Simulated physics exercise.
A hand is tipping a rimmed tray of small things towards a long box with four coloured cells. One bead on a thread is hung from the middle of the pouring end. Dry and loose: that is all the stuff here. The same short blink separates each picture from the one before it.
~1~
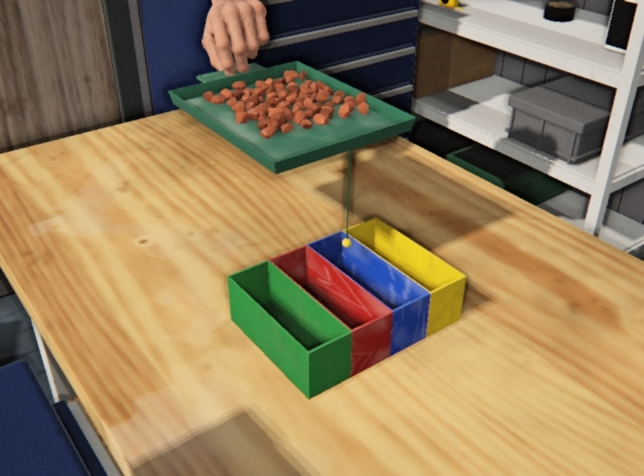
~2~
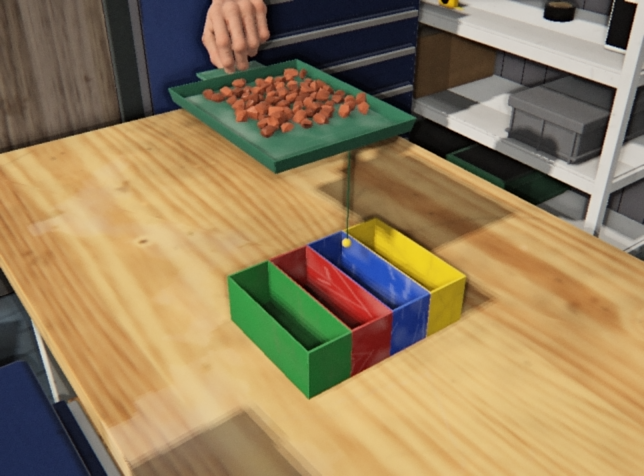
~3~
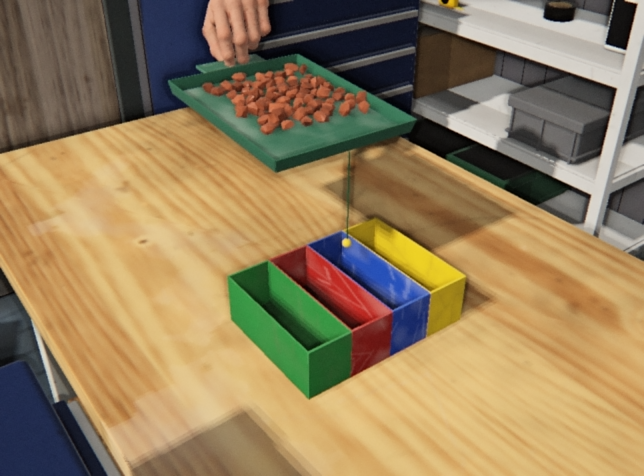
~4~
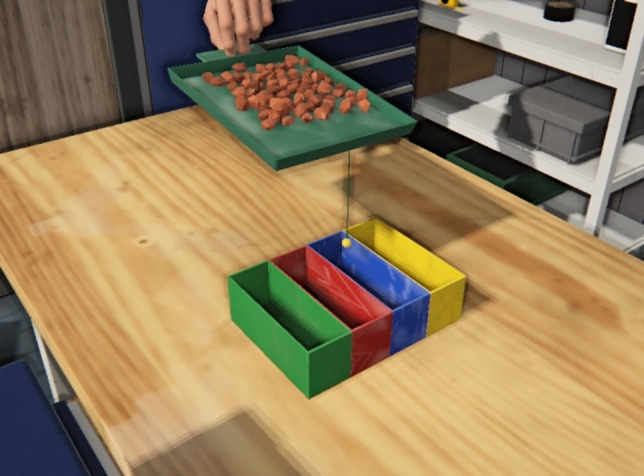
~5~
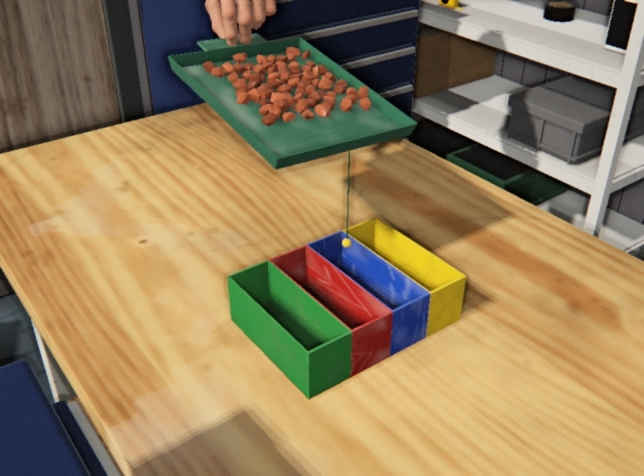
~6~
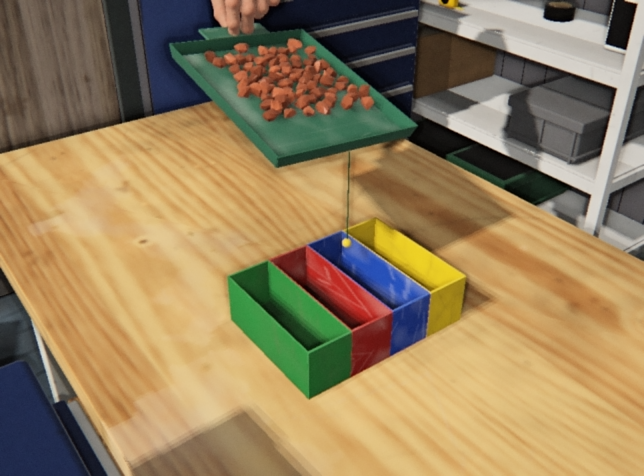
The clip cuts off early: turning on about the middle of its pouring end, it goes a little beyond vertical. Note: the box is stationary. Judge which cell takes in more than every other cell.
The yellow cell takes in the most.
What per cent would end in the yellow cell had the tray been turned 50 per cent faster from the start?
It would be close to 50 per cent.
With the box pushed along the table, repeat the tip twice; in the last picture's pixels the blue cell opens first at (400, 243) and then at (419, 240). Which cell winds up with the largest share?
The first placing favours the blue one, while the second favours blue.
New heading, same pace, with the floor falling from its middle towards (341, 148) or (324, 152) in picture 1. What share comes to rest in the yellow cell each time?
Lab note: Try one about 20 %, try two 10 %.
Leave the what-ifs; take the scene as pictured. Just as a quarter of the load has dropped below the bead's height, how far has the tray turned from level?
I'd say close to 85 degrees.
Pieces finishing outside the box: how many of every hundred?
40 %.
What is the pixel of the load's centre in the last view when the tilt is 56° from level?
Look about (368, 107) in the last picture.
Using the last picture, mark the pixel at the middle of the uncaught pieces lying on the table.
Roughly pixel (463, 269).
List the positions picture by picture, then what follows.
In the first frame, corners of the pouring end at (276, 160) and (412, 117), level; middle of the load at (292, 100), bits of crushed brick; bead on its thread at (347, 243); green cell at (330, 361); red cell at (371, 340); blue cell at (410, 320); yellow cell at (446, 302).
In the second frame, corners of the pouring end at (276, 160) and (412, 118), level; middle of the load at (292, 99).
In the third frame, corners of the pouring end at (276, 159) and (412, 119), tipped barely, lowest at the right corner; middle of the load at (292, 95).
In the fourth frame, corners of the pouring end at (277, 157) and (413, 121), tipped a little, lowest at the right corner; middle of the load at (293, 89).
In the fifth frame, corners of the pouring end at (278, 156) and (413, 122), tipped a little, lowest at the right corner; middle of the load at (294, 83).
In the sixth frame, corners of the pouring end at (279, 155) and (413, 124), tipped a little, lowest at the right corner; middle of the load at (295, 78); green cell at (330, 361); red cell at (371, 340); blue cell at (410, 320); yellow cell at (446, 302).
Soon after the last picture, tray tipped steeply; nearly all on the tray; a stray few falling or outside the box.
A little later, tray tipped right over; about a third on the tray; about a quarter in the yellow cell; a stray few in the blue cell; about half falling or outside the box.
Later still, tray tipped past a quarter turn; about half in the yellow cell; a small part in the blue cell; about half falling or outside the box.
At rest, tray tipped past a quarter turn; about half in the yellow cell; a small part in the blue cell; none in the green cell; none in the red cell; about half outside the box.
